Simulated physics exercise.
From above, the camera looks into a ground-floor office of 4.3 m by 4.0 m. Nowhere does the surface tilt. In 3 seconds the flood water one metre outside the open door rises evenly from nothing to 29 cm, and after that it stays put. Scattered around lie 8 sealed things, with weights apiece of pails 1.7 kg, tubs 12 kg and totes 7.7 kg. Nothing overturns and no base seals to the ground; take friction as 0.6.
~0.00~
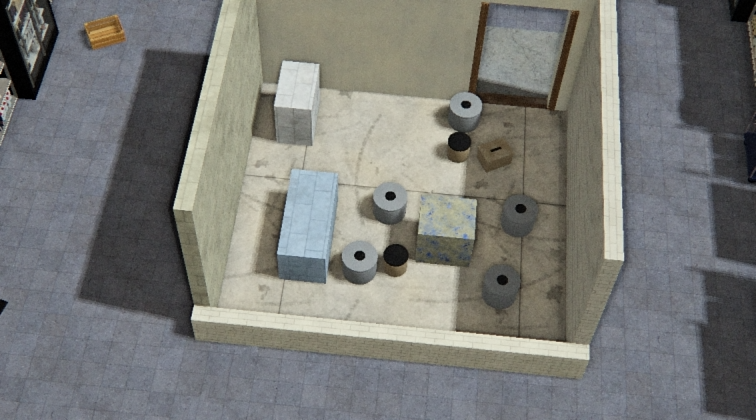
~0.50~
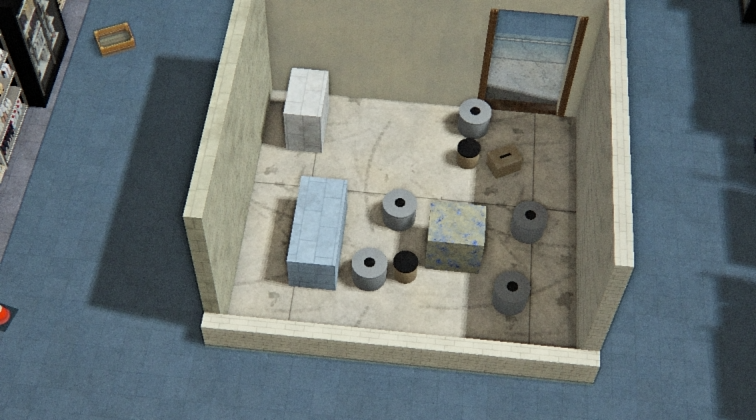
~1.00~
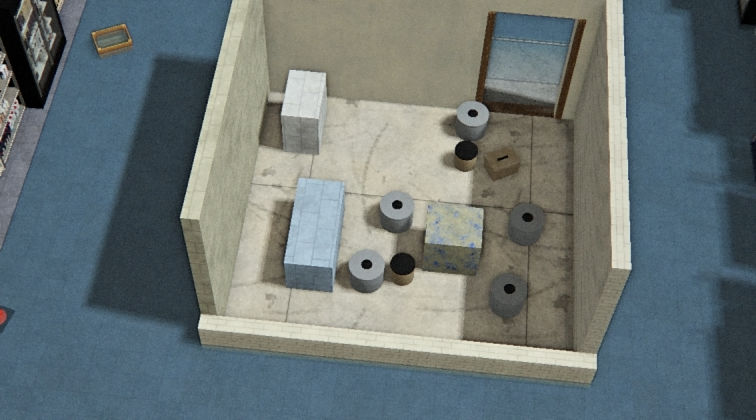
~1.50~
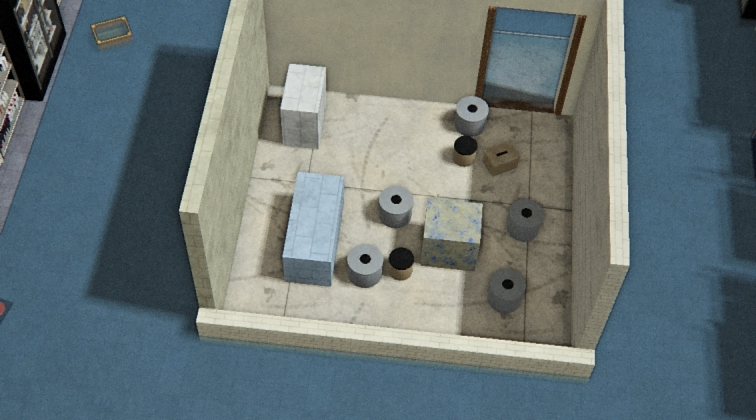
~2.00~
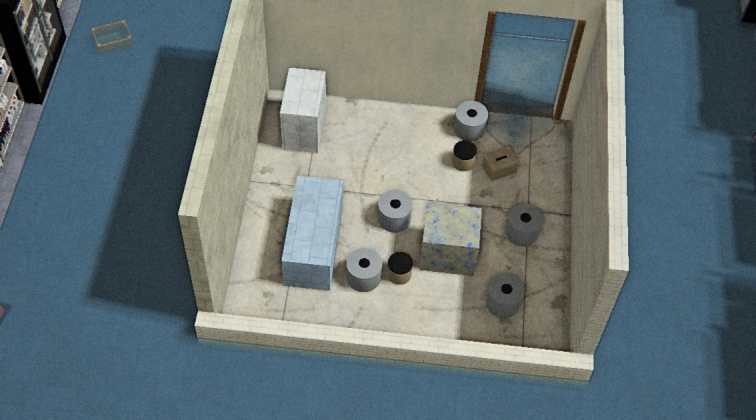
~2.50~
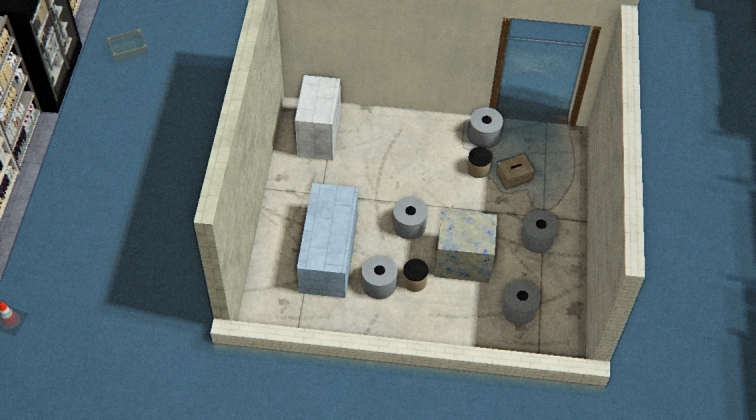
Blue water spreads across the ground around the walled room while the objects inside stay still.
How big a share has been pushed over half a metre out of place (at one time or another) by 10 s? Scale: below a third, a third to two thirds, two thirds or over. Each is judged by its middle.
The share that gets pushed that far will be two thirds or higher.
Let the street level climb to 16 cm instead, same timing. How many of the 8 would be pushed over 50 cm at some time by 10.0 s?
Count: 4.
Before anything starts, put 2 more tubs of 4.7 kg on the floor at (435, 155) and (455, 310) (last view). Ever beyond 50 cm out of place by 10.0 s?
In turn: Within the mark, beyond the mark.
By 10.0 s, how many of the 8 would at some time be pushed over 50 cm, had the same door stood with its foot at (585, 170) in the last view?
The count would be 6.
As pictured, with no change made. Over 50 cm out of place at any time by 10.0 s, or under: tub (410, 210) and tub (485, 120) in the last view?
Well, the first goes farther, the second shorter.
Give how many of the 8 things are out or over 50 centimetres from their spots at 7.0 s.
The count is 5.
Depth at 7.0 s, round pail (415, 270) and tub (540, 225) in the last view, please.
Around 8 cm and 17 cm.
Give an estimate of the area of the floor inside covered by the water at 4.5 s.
About 8.5 m2 is covered.
After 3.5 s 2 of 8 are over 50 cm from their spots; 0 afloat.
After 4.5 s 3 of 8 are over 50 cm from their spots; 1 afloat.
After 7.0 s 5 of 8 are over 50 cm from their spots; 4 afloat.
After 10.0 s 7 of 8 are over 50 cm from their spots, and 7 have been at some point; 7 afloat.
